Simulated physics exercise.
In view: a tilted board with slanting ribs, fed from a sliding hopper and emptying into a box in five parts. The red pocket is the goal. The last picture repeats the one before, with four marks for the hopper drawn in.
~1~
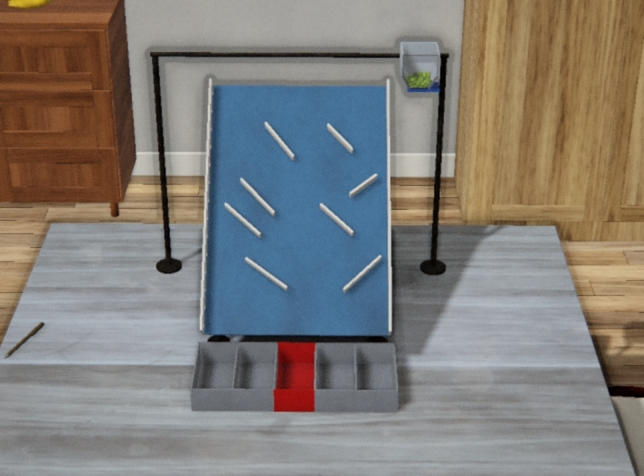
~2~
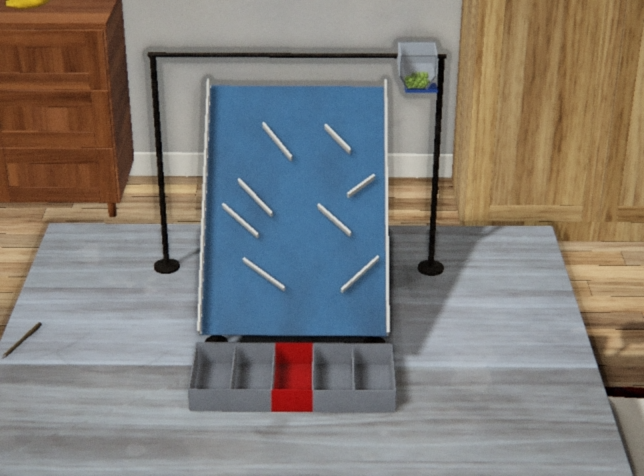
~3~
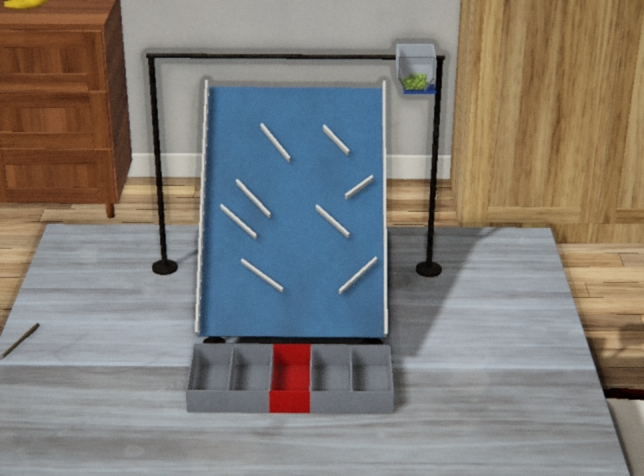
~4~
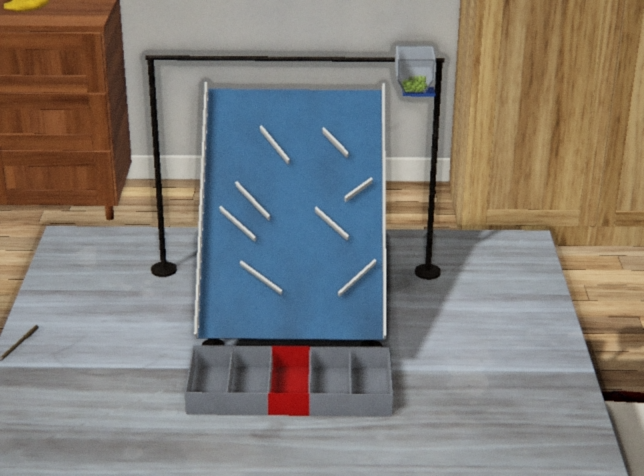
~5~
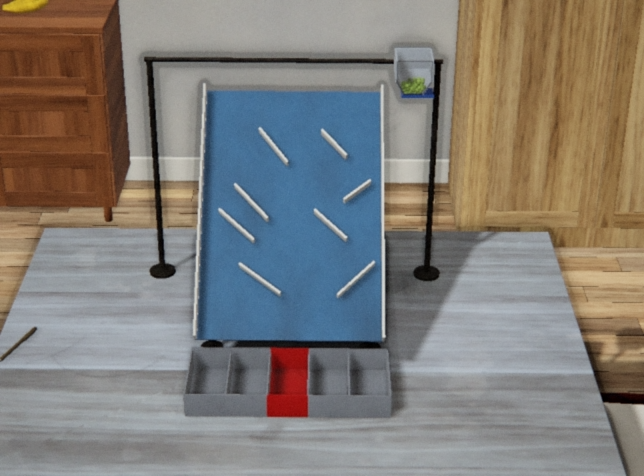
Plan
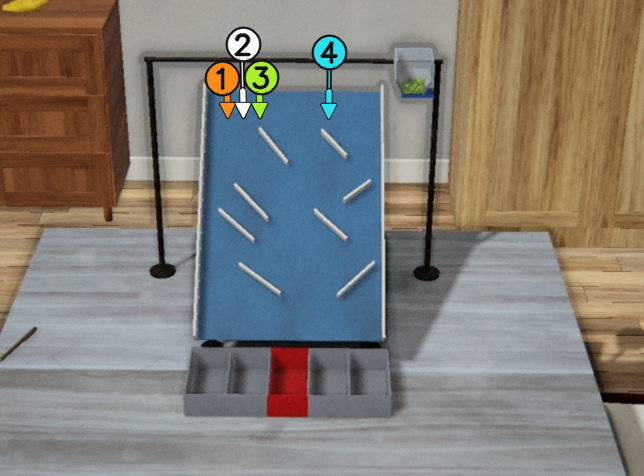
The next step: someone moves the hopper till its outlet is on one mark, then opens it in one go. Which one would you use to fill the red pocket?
Go for 4.
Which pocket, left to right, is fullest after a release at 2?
The fourth from the left.
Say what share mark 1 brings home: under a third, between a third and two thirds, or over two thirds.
Under a third.
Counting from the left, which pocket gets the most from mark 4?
It is the third one.
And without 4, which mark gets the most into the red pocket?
Here it is mark 3.
On the marked copy, mark 1 meets the board at (227, 112); mark 2 meets the board at (243, 112); mark 3 meets the board at (259, 112); mark 4 meets the board at (328, 113).
With 1, a stray few in the red pocket, most in other pockets, about a quarter outside the box.
With 2, a small part in the red pocket, most in other pockets, a small part outside the box.
With 3, about a quarter in the red pocket, about two thirds in other pockets, a small part outside the box.
With 4, about two thirds in the red pocket, about a third in other pockets, a stray few outside the box.
